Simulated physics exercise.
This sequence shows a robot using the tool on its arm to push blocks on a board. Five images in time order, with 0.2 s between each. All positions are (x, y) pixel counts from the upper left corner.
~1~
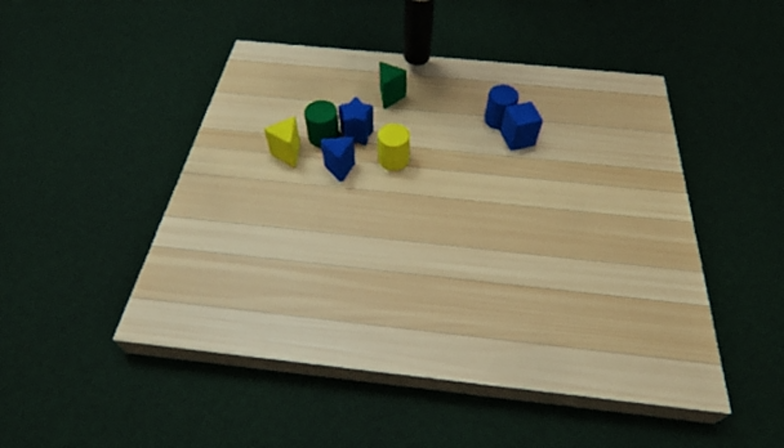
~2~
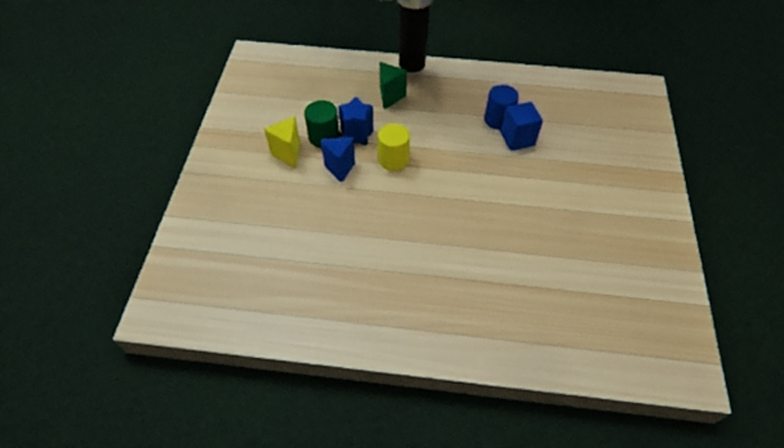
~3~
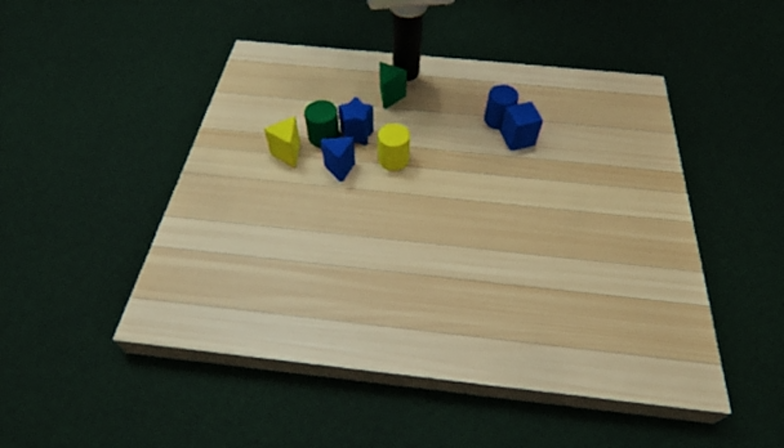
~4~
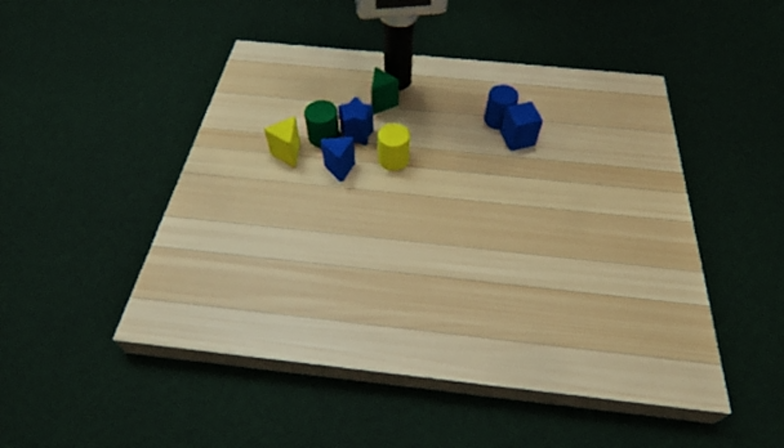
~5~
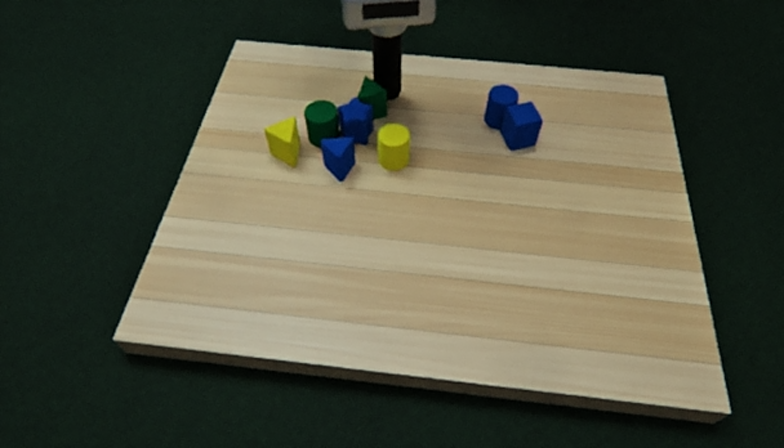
A black-tipped robot arm came down at the top of the wooden board and nudged the green triangular block a short way down and left toward the blue star, while the other blocks stayed still.
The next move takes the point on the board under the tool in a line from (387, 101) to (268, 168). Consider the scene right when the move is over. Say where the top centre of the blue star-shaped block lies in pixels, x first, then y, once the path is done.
It should be at (347, 127) by then.
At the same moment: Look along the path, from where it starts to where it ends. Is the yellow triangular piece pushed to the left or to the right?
Shifts right.
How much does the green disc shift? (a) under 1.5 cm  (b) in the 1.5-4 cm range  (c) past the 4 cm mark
It's c.
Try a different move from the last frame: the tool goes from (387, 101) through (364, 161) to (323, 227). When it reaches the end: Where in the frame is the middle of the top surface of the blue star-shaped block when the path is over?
I predict (333, 132).
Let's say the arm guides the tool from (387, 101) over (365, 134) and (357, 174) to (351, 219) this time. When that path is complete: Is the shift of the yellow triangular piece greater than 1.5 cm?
No, it doesn't check out.
On the path given first. One third of the way, tool at (349, 113); yellow triangular piece at (278, 129), turned 25° anticlockwise; green disc at (304, 120); blue star-shaped block at (346, 126), turned 75° anticlockwise; green triangular piece at (330, 112), turned 20° anticlockwise.
Two thirds of the way, tool at (309, 135); yellow triangular piece at (250, 133); green disc at (278, 134); blue star-shaped block at (347, 127), turned 85° anticlockwise; green triangular piece at (309, 142), turned 25° anticlockwise.
At the end, tool at (266, 158); yellow triangular piece at (234, 136), turned 35° clockwise; green disc at (237, 163); blue star-shaped block at (347, 127), turned 85° anticlockwise; green triangular piece at (304, 146), turned 75° anticlockwise.
